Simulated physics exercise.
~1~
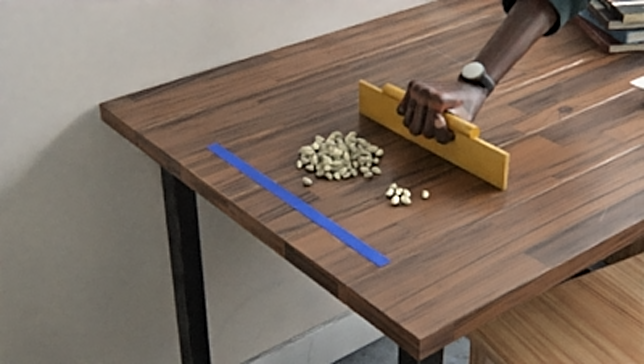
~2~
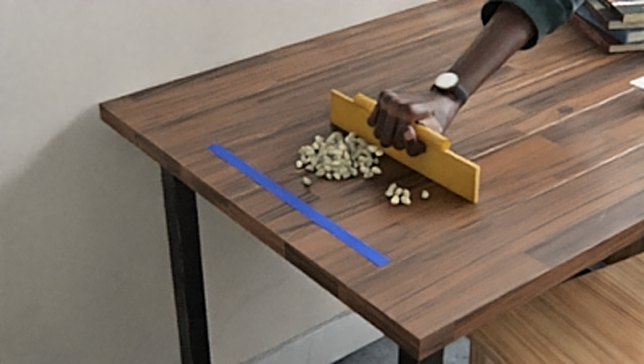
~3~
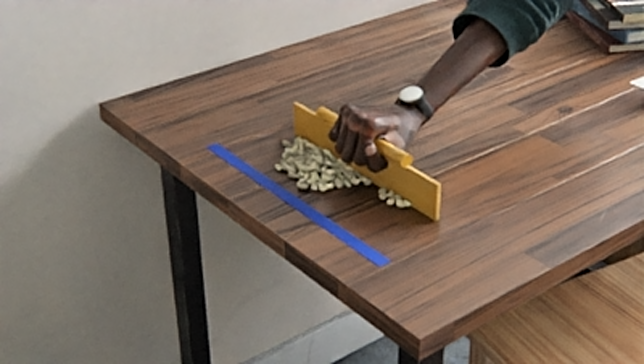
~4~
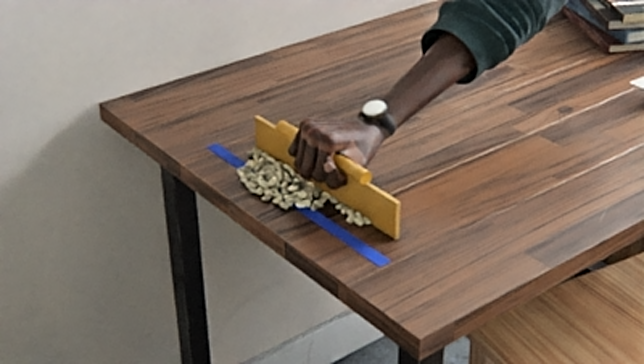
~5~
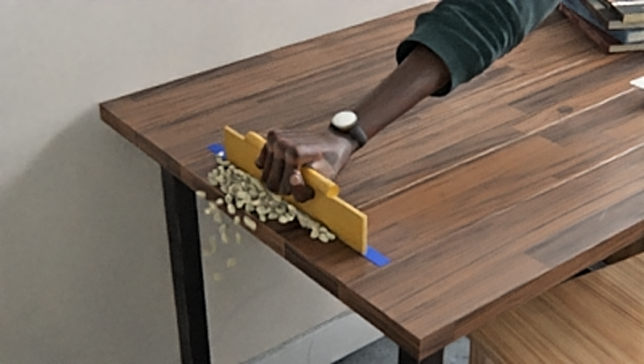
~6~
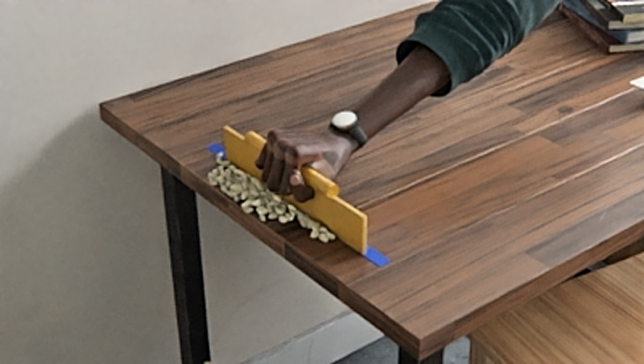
Hand with yellow scraper pushing pale pieces across a wooden table to blue tape, some spilling off the edge, the rest staying.
